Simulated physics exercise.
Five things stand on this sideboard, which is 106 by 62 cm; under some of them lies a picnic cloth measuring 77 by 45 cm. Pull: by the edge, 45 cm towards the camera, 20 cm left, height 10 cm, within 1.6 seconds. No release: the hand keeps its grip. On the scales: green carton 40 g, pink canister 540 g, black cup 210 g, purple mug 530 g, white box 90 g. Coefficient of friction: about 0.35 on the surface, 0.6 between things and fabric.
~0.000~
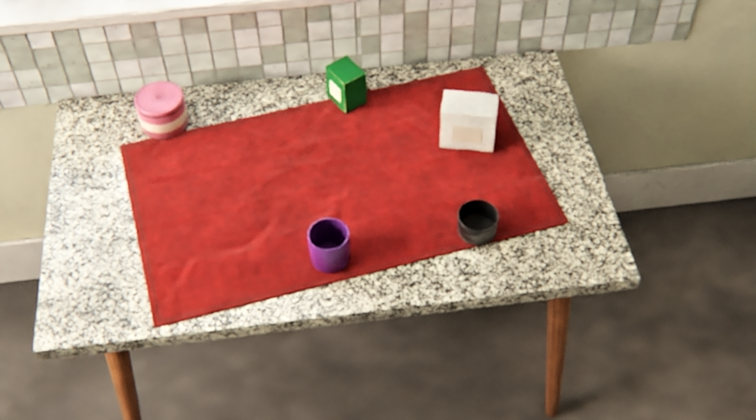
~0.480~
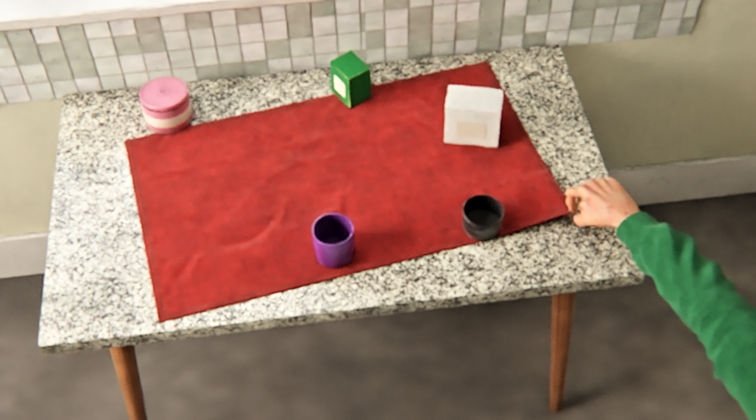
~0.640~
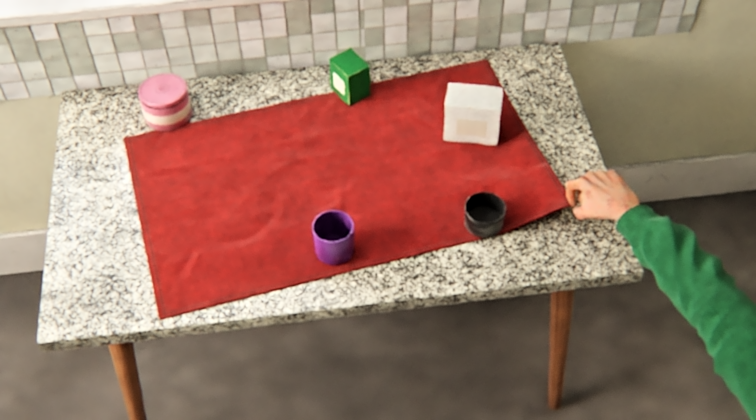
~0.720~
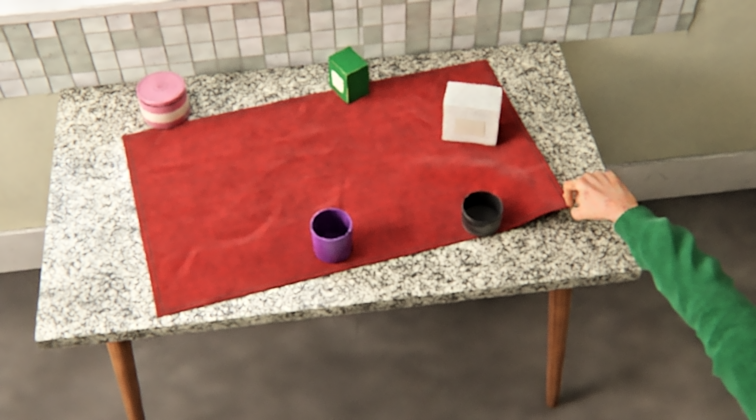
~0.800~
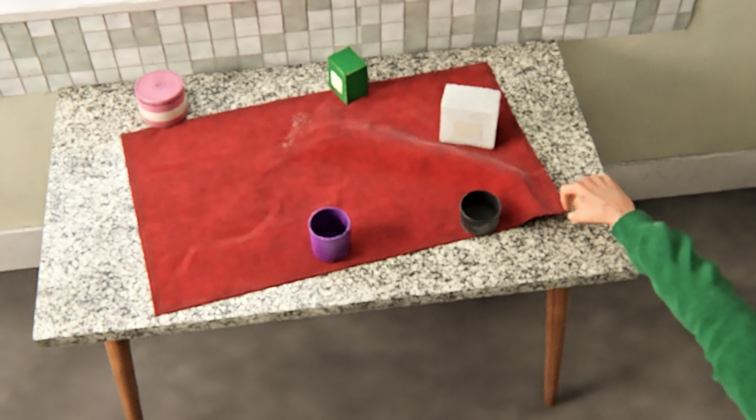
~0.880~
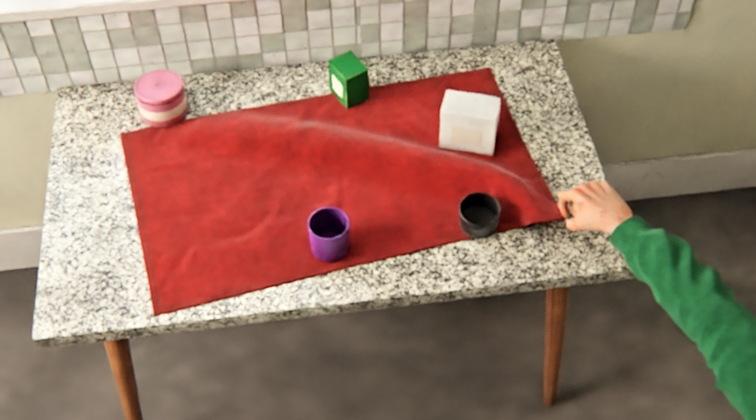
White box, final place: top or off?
Off.
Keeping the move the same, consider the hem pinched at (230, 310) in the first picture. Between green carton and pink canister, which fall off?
When everything settles, the green carton survives on top and the pink canister survives on top.
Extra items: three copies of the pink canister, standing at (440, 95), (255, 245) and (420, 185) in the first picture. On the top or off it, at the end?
In order: Comes off; comes off; comes off.
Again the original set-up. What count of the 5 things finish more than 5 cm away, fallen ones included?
After counting, the figure is 4.
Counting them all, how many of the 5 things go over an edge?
Tally: 3.
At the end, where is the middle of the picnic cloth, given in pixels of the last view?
Around (445, 233).
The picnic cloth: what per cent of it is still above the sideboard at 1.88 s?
Roughly 70% of it.
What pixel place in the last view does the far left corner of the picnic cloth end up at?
(397, 101).
By 1.2 s, 100 % of the picnic cloth is still over the top; white box 15 cm off its start, green carton 11 cm off its start, black cup 9 cm off its start.
By 1.6 s, 90 % of the picnic cloth is still over the top; white box 29 cm off its start, green carton 23 cm off its start, black cup on its side, 21 cm off its start.
By 1.9 s, 70 % of the picnic cloth is still over the top; white box 45 cm off its start at (518, 305), green carton 37 cm off its start at (459, 171), black cup over the edge.
By 2.2 s, 60 % of the picnic cloth is still over the top; white box over the edge, green carton 54 cm off its start, black cup over the edge.
By 3.8 s, 55 % of the picnic cloth is still over the top; white box over the edge, green carton 55 cm off its start at (520, 237), black cup over the edge, purple mug over the edge.
